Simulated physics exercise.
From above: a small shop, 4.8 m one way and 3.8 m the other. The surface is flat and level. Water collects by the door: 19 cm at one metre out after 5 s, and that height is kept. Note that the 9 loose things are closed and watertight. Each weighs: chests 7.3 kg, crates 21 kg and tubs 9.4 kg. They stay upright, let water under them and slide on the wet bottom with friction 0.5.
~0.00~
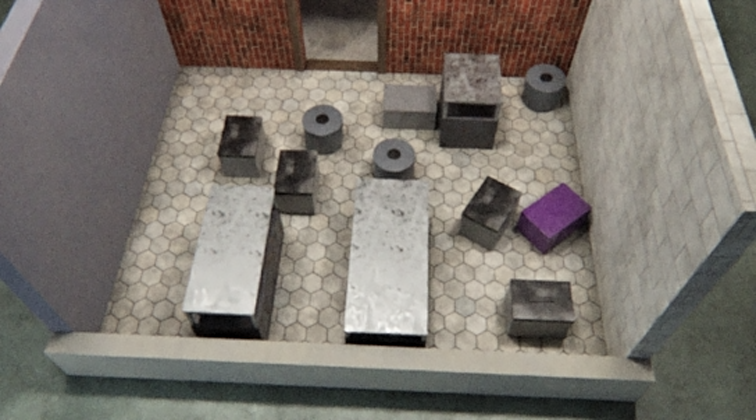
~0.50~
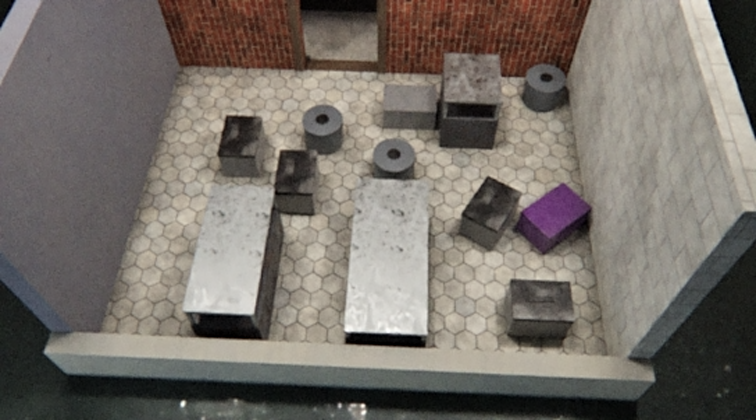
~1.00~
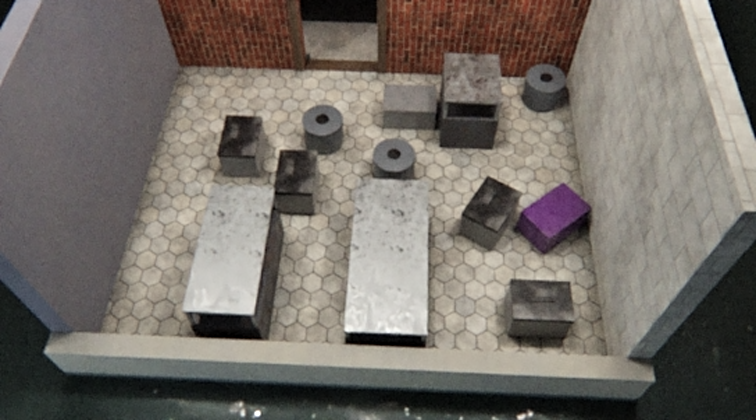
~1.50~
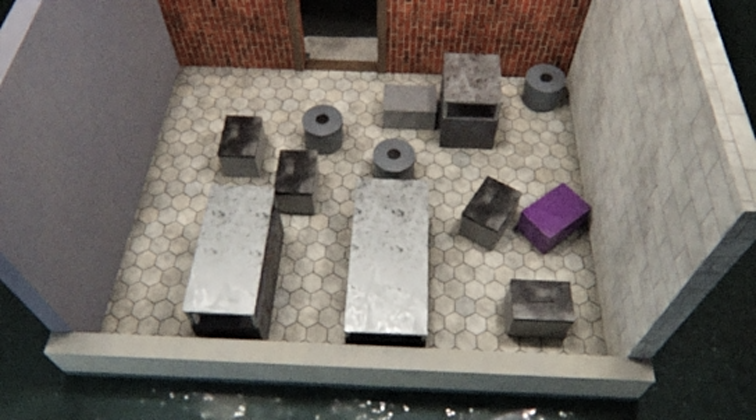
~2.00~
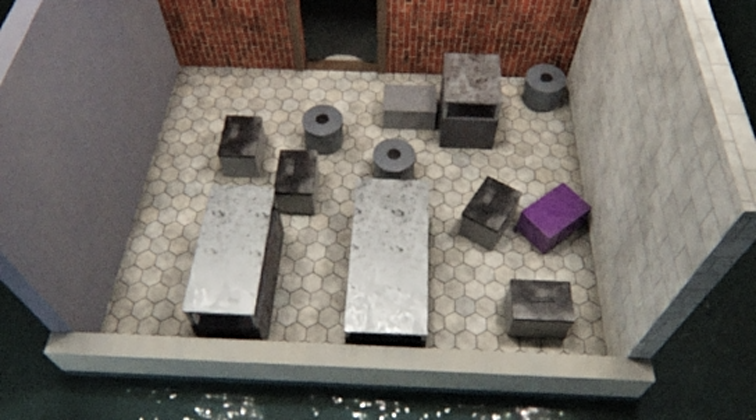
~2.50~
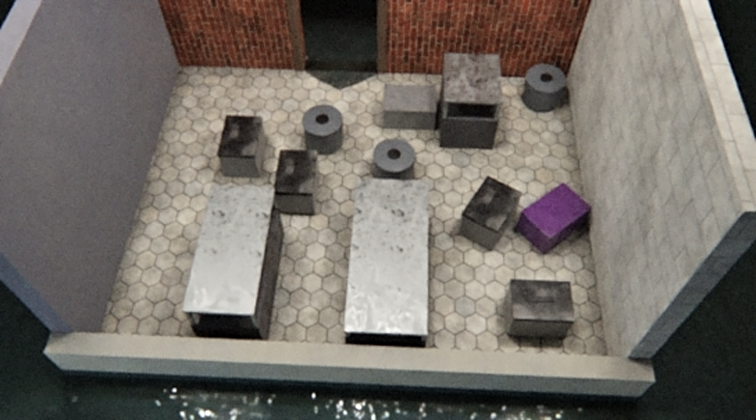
At the start, a small shop seen from above holds gray crates, round tubs, long metal tables and a purple crate on a dry tiled floor. Dark water then appears around the outside and darkens the doorway, and finally a small patch edges over the threshold while every object stays still.
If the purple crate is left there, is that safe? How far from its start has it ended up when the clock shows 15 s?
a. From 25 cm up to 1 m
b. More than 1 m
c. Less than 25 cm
Less than 25 cm.
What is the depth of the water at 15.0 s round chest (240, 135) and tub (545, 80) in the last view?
Around 10 cm and 7 cm.
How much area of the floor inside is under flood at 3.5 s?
Wet area: Approx. 1.5 m2.
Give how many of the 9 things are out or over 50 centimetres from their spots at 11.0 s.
Tally at that time: 2.
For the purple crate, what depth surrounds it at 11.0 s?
Close to 3 centimetres.
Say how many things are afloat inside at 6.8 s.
Count: 1.
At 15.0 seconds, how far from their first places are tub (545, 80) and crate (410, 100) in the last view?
In turn: 80 cm, 0 cm.
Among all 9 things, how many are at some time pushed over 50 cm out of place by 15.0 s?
The count comes to 4.
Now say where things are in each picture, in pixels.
In the first frame, the purple crate at (557, 209) rests on the ground; water covers 0.0 m2; 0 of 9 have shifted.
In the second frame, the purple crate at (557, 209) rests on the ground; 0.0 m2 under water; 0 of 9 have shifted.
In the third frame, the purple crate at (557, 209) rests on the ground; water covers 0.0 m2; 0 of 9 have shifted.
In the fourth frame, the purple crate at (557, 209), on the bottom; water covers 0.0 m2; 0 of 9 have shifted.
In the fifth frame, the purple crate at (557, 209) rests on the ground; water covers 0.0 m2; 0 of 9 have shifted.
In the sixth frame, the purple crate at (557, 209) rests on the ground; 0.1 m2 under water; 0 of 9 have shifted.
After 3.5 s the purple crate is near (557, 209), 0.0 m from its start, aground; 0 afloat.
After 6.8 s the purple crate is near (557, 209), 0.0 m from its start, aground; 1 afloat.
After 11.0 s the purple crate is near (557, 209), 0.0 m from its start, aground; 4 afloat.
After 15.0 s the purple crate is near (557, 209), 0.0 m from its start, aground; 6 afloat.
